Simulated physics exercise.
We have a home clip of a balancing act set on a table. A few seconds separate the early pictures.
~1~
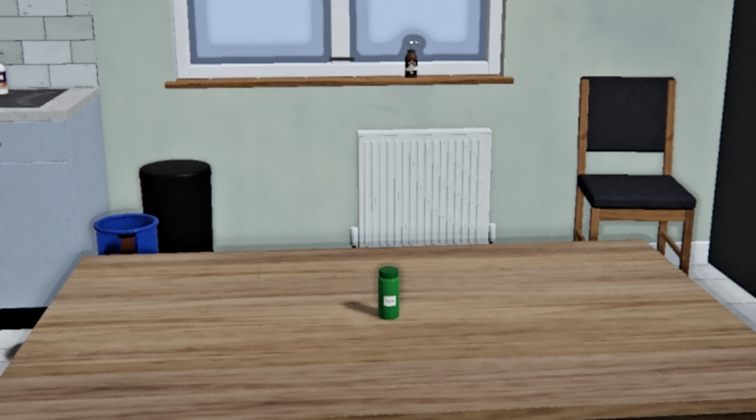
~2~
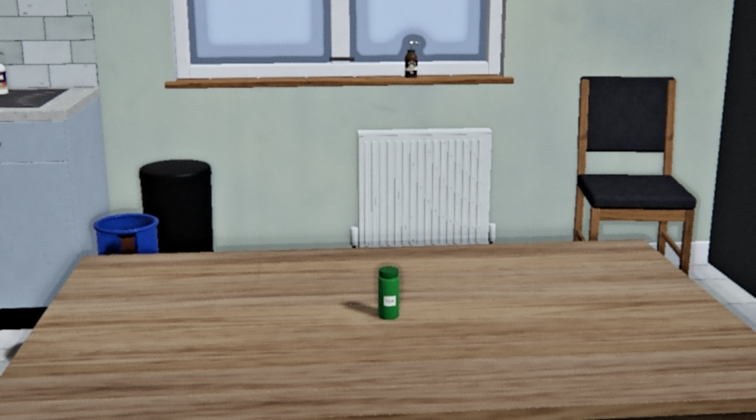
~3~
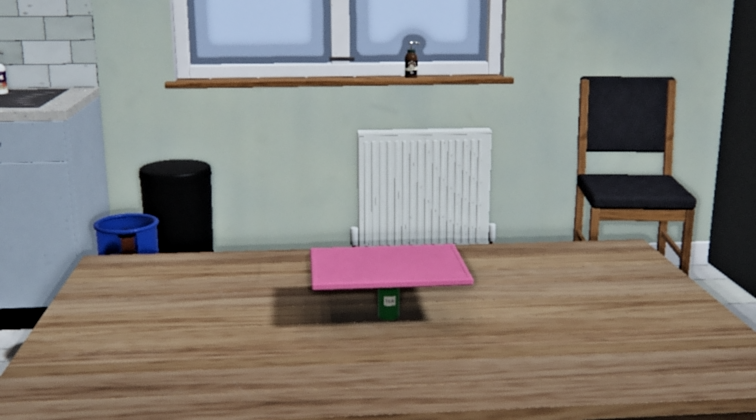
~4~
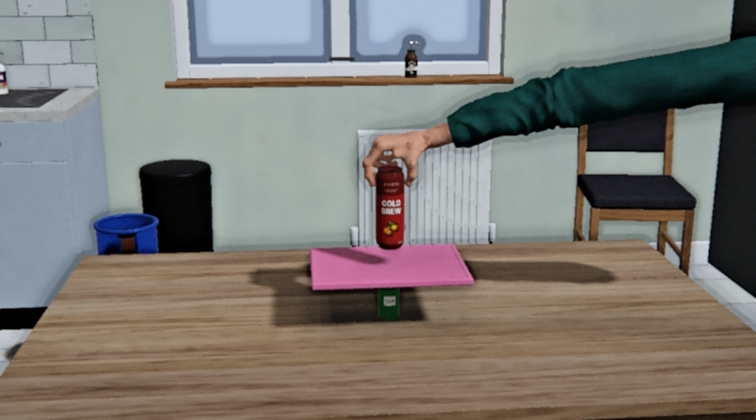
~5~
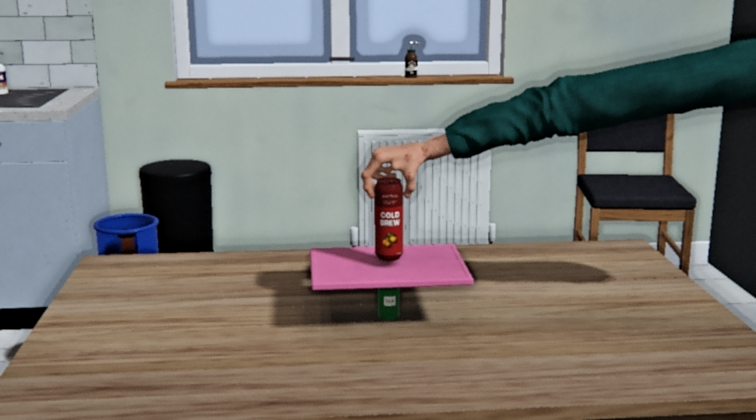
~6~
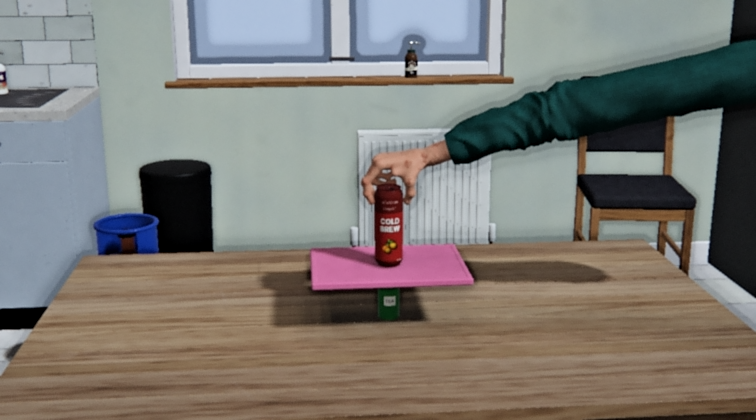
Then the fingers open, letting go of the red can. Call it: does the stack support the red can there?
Yes, it does.
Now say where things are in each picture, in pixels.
In the first picture, the last thing is not in view yet.
In the second picture, the last thing is not in view yet.
In the third picture, the last thing is not in view yet; pink lid (388, 266).
In the fourth picture, coming down; red can (390, 208); pink lid (388, 266).
In the fifth picture, coming down; red can (389, 219); pink lid (388, 266).
In the sixth picture, in place under the hand; red can (389, 226); pink lid (388, 266).
Then, 0.30 s on from there, no change.
Then, 1.00 s on from there, red can resting near (389, 226).
In the end, all 3 unmoved. At the end, from the last picture's camera, red can near (389, 226). The stack keeps its balance.
